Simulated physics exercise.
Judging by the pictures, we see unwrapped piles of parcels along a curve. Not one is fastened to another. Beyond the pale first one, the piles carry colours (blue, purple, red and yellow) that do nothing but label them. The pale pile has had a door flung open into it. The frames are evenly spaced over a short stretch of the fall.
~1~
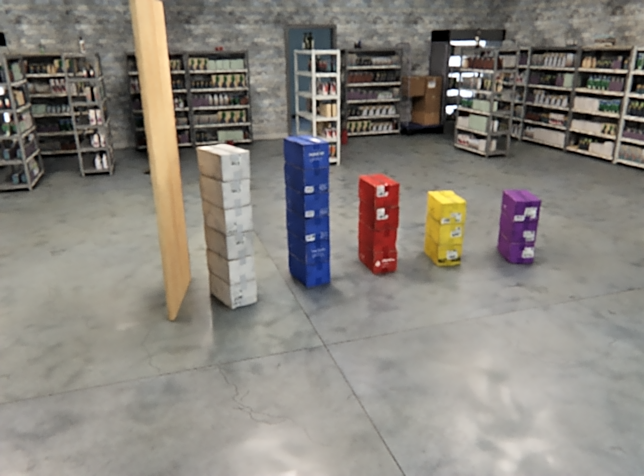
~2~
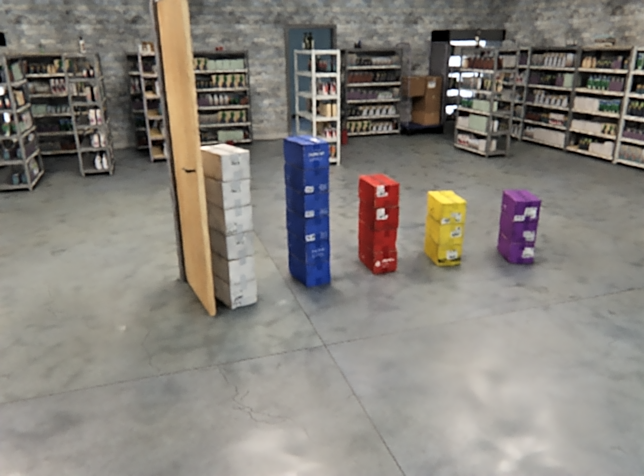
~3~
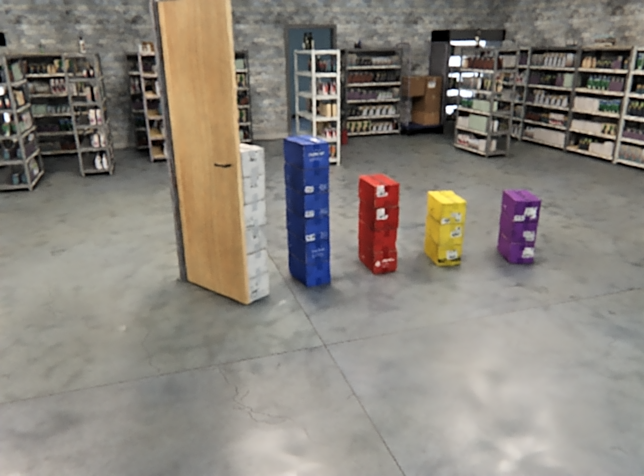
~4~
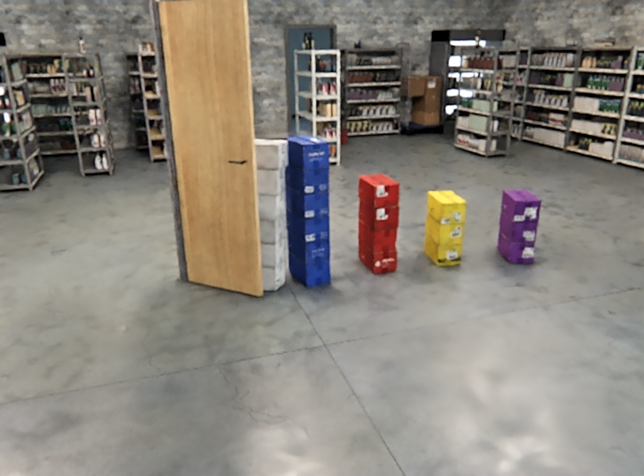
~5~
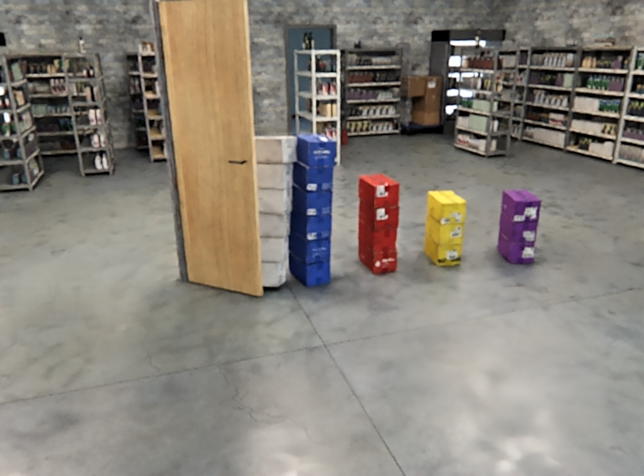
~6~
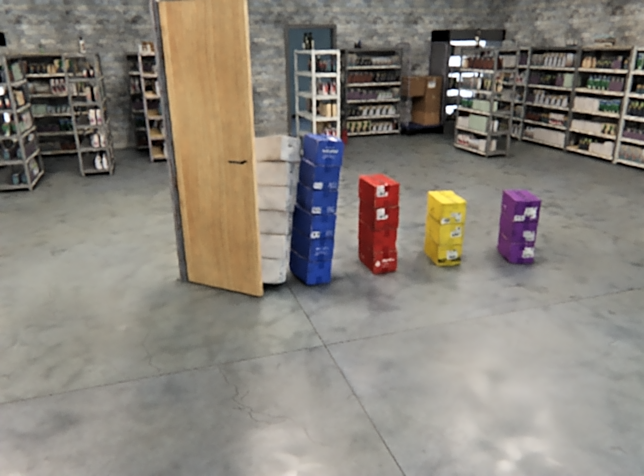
A tall wooden door swings in from the left toward a pale stack of boxes, seen from a fixed, slightly raised view across a grey concrete room with stocked shelves along brick walls. Blue, red, yellow and purple stacks stand in a row to the right, mostly shorter toward the end. The door meets the pale stack, which shifts and leans right, then the blue stack leans slightly.
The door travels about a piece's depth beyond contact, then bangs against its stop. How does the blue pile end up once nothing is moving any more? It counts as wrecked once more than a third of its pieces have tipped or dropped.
The blue pile ends up wrecked.
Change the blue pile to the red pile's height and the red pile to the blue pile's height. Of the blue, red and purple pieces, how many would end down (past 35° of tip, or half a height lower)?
Once things settle, you'd count blue 4, red 6, purple 2 down.
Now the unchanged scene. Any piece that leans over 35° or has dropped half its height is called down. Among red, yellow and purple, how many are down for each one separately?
Result per colour: Red = 4, yellow = 3, purple = 2.
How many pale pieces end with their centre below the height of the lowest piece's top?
6 in all.
Soon after the last picture, 6 of the pale pile down; none of the 6 blue parcels down (0 of 16 in all colours); top blue parcel leaning clearly.
A little later, 6 of the pale pile down; 6 of the 6 blue parcels down (6 of 16 in all colours); top blue parcel leaning well over, about its own height lower; top red parcel leaning a little.
Later still, 6 of the pale pile down; 6 of the 6 blue parcels down (13 of 16 in all colours); top blue parcel leaning well over, some three heights lower; top red parcel leaning steeply, some two heights lower.
At rest, 6 of the pale pile down; 6 of the 6 blue parcels down (15 of 16 in all colours); top blue parcel leaning well over, some three heights lower; top purple parcel on its side. As the last picture would show them, middles, top blue parcel near (481, 207), top purple parcel near (571, 245).
